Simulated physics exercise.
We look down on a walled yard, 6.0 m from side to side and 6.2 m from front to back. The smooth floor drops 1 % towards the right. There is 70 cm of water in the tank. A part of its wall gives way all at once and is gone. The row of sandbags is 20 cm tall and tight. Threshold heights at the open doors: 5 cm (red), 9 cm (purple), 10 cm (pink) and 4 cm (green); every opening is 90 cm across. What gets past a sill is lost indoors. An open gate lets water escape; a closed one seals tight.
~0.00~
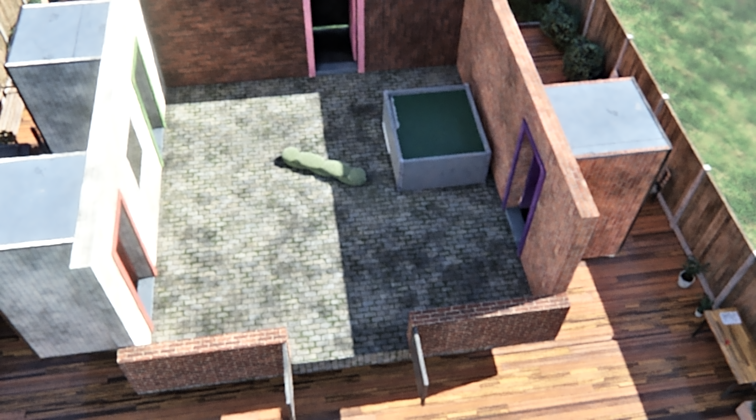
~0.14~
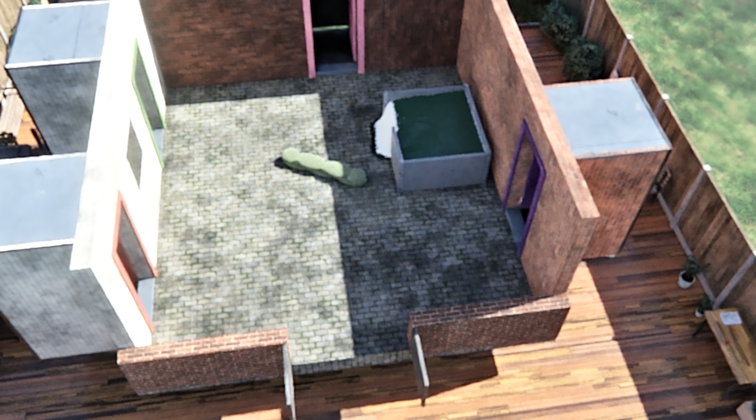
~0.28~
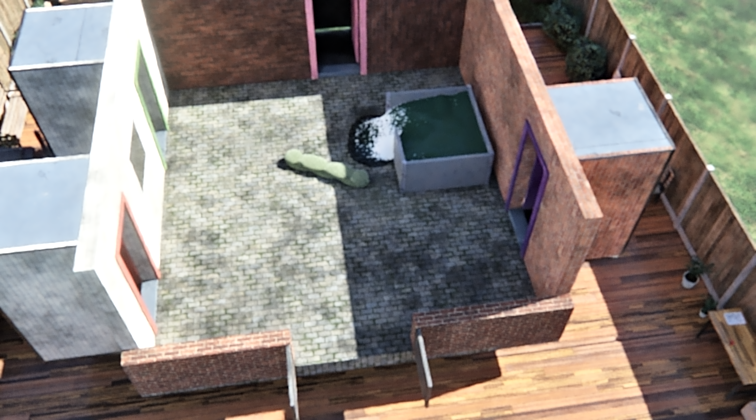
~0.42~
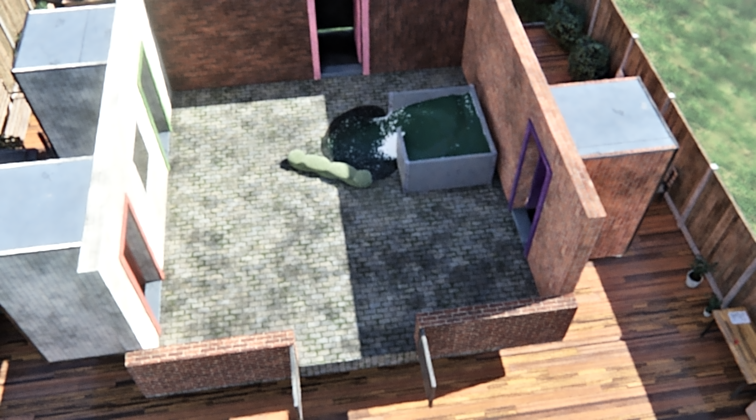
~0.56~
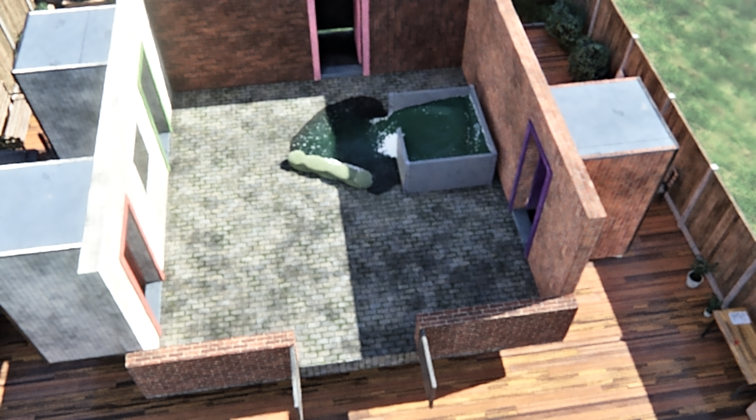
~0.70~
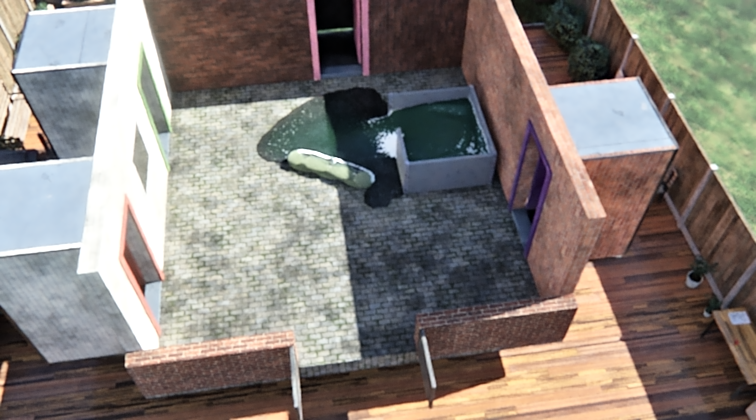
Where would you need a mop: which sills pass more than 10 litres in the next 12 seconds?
Within that time: At the red door it keeps below the limit; at the purple door it does not reach the limit; at the pink door it stays under the limit; at the green door it goes over the limit.
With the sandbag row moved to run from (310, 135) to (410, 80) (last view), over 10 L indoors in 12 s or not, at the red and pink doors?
Against that limit: Red past it, pink under.
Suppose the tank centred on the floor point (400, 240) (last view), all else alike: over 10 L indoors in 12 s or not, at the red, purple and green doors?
Against that limit: Red above, purple under, green above.
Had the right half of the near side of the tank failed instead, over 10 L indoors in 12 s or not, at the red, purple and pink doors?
Against that limit: Red past it, purple over, pink not over.
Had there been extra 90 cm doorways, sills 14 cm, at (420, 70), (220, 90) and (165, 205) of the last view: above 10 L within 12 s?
In turn: Under, over, under.
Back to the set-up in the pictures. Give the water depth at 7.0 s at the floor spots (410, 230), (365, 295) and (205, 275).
Roughly 1, 2 and 3 cm, in turn.
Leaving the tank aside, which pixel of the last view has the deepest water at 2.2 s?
At about (181, 99).
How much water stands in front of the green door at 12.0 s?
Roughly 2.5 cm deep.
After 1.4 s water covers 30 % of the floor and is deepest (34 cm) near (387, 137); red door not reached, purple door not reached, pink door 4 cm at the sill, 0 L in, green door 6 cm at the sill, 0 L in.
After 2.2 s water covers 35 % of the floor and is deepest (46 cm) near (181, 99); red door not reached, purple door not reached, pink door 7 cm at the sill, 3 L in, green door 10 cm at the sill, 37 L in.
After 3.5 s water covers 35 % of the floor and is deepest (24 cm) near (244, 94); red door not reached, purple door not reached, pink door 5 cm at the sill, 3 L in, green door 13 cm at the sill, 108 L in.
After 7.0 s water covers 75 % of the floor and is deepest (10 cm) near (195, 355); red door 3 cm at the sill, 0 L in, purple door not reached, pink door 7 cm at the sill, 3 L in, green door 9 cm at the sill, 177 L in.
After 12.0 s water covers 90 % of the floor and is deepest (10 cm) near (501, 199); red door 3 cm at the sill, 0 L in, purple door 8 cm at the sill, 0 L in, pink door 5 cm at the sill, 3 L in, green door 3 cm at the sill, 198 L in.
